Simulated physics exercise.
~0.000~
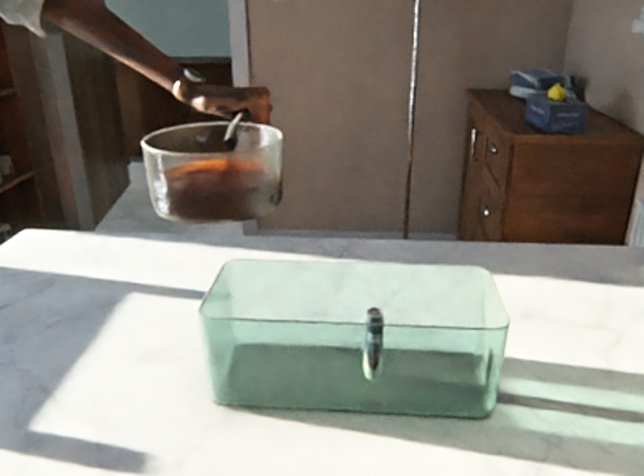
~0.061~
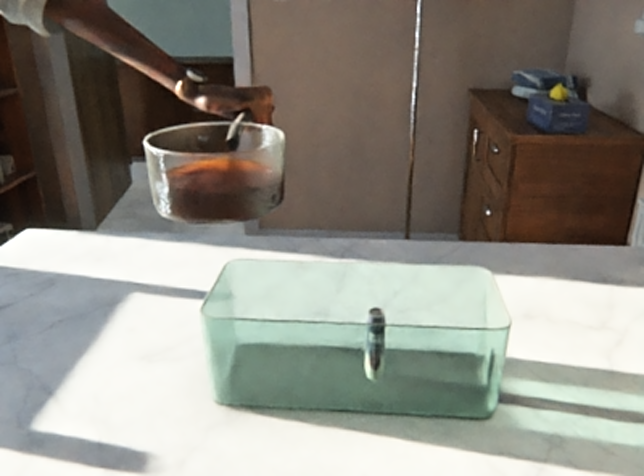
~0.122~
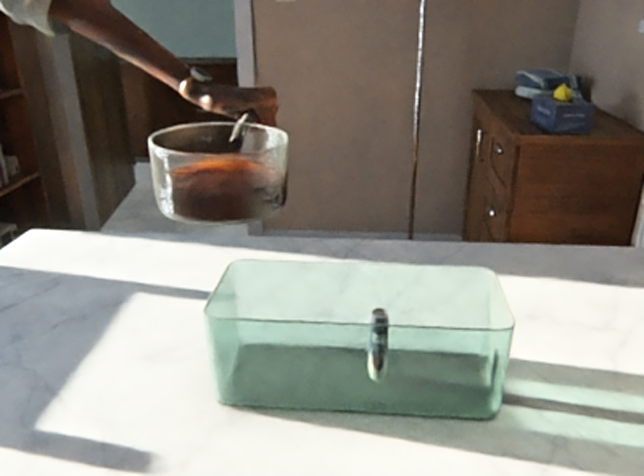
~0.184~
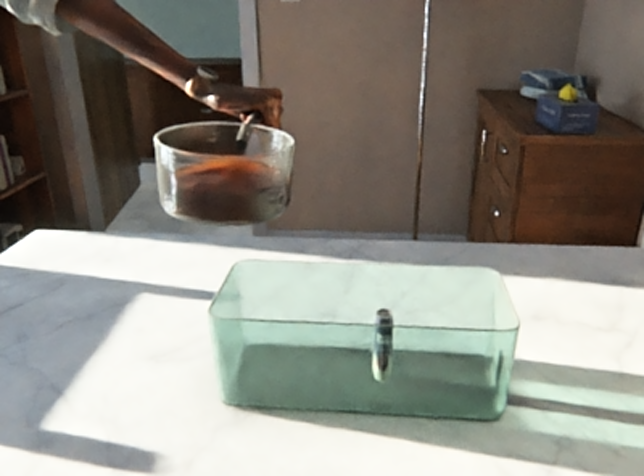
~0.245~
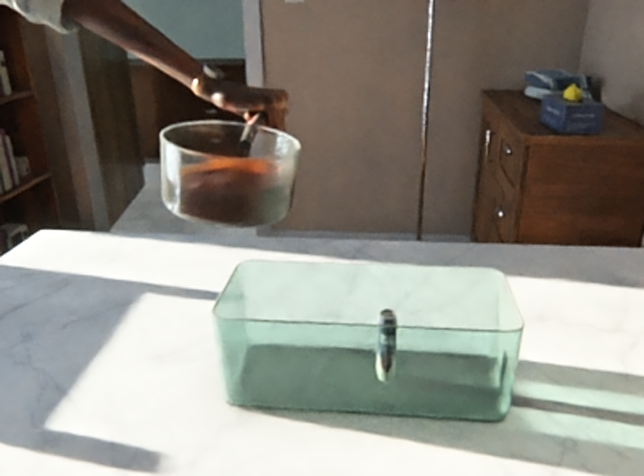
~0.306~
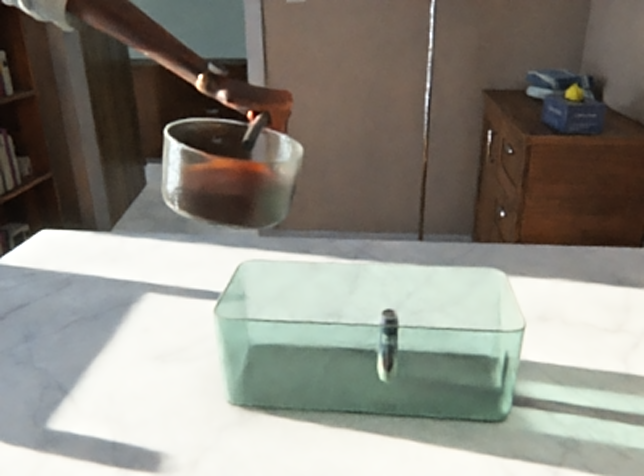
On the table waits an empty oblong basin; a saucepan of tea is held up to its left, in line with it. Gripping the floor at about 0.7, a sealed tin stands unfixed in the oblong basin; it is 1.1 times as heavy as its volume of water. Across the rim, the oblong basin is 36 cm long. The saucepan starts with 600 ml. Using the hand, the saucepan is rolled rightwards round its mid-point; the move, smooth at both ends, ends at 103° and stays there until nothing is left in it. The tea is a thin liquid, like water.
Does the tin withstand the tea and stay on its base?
It does not tip.
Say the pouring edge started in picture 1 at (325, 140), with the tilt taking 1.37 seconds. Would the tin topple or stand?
After that, the tin overturns.
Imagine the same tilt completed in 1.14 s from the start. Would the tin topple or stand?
So the tin will hold steady.
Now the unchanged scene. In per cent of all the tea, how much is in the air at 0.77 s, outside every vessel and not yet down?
Estimate: Some 20 % of the total.
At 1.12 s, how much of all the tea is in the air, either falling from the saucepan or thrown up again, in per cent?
18 per cent or so.
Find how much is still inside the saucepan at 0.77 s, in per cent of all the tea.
Roughly 80 percent.
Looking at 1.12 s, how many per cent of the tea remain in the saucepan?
Close to 22 percent of the whole amount.
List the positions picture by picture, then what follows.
It leans 0°; its right rim is at (281, 140); the tea meets the walls at (158, 174) and (280, 176); the oblong basin's rim runs from (212, 287) to (498, 297); the tin's top is at (375, 315), in the first picture.
It leans 1°; its right rim is at (283, 140); the tea meets the walls at (159, 174) and (281, 176), in the second picture.
It leans 2°; its right rim is at (287, 143); the tea meets the walls at (163, 173) and (285, 177), in the third picture.
It leans 5°; its right rim is at (293, 146); the tea meets the walls at (167, 174) and (290, 178), in the fourth picture.
It leans 8°; its right rim is at (298, 151); the tea meets the walls at (171, 173) and (293, 178), in the fifth picture.
It leans 12°; its right rim is at (302, 156); the tea meets the walls at (171, 173) and (295, 178), in the sixth picture.
By 0.77 s the tilt is 62° and 79 per cent is still to pour; the tin stands where it began.
By 1.12 s the tilt is 95° and 22 per cent is still to pour; the tin stands where it began.
By 1.48 s the tilt is 103° and 1 per cent is still to pour; the tin stands where it began.
By 1.87 s the tilt is 103° and 0 per cent is still to pour; the tin stands where it began.
At rest the tin stands where it began.
